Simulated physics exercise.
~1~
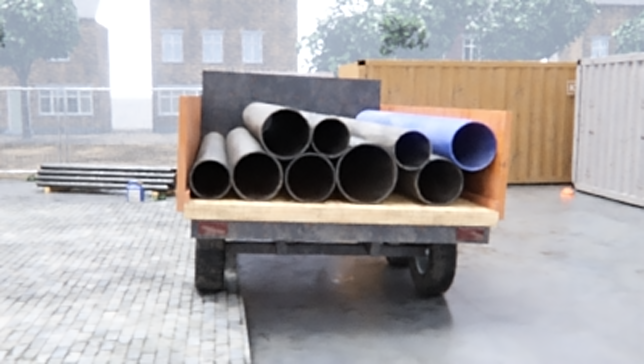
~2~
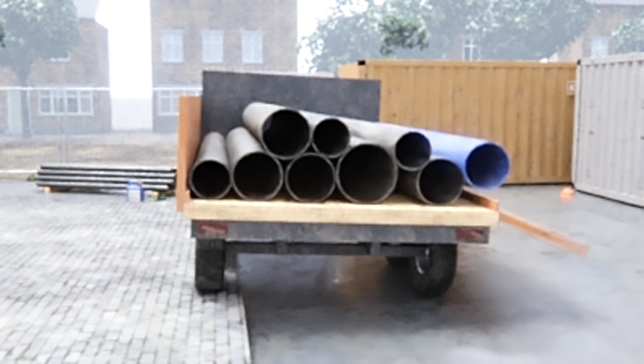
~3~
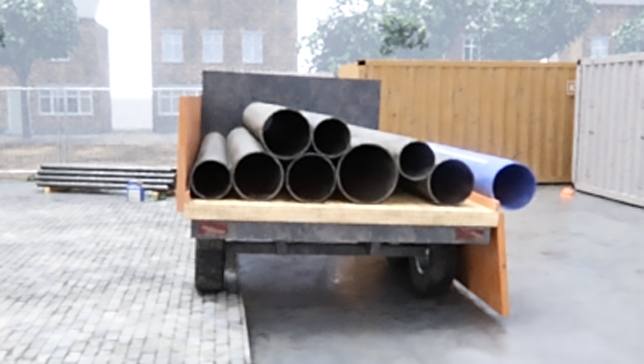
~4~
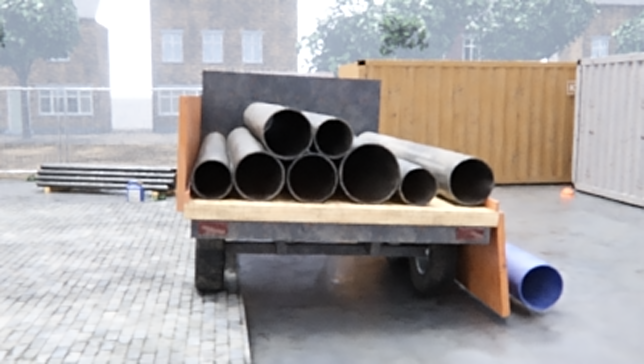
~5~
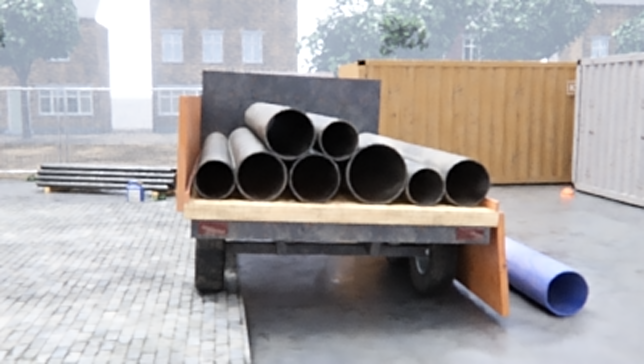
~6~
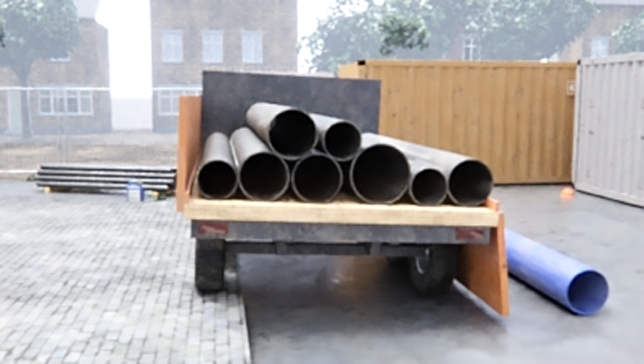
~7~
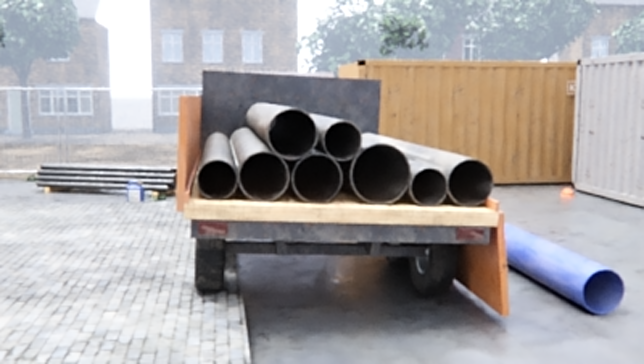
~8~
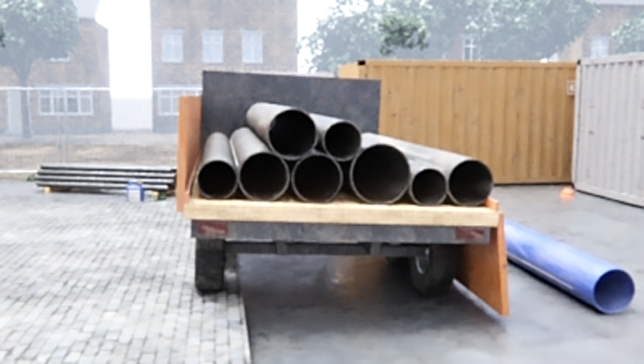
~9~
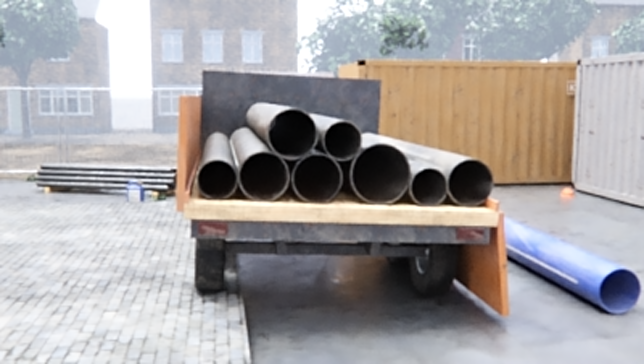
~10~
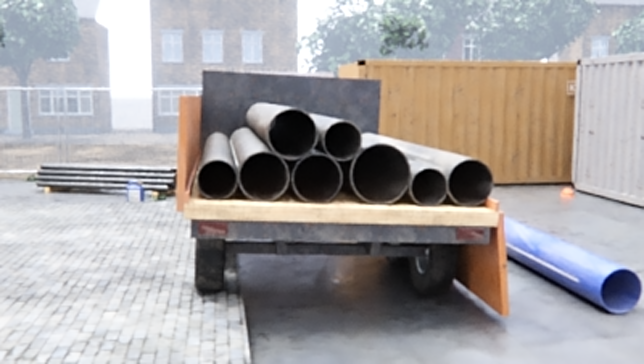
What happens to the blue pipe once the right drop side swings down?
The blue pipe falls off the right side of the deck and ends up on the ground beside the trailer.
The footage shows the rear of a parked trailer loaded with dark pipes and one blue pipe. The right drop side swings down, the blue pipe slides off that edge while some dark pipes shift, and it ends lying on the ground to the right.
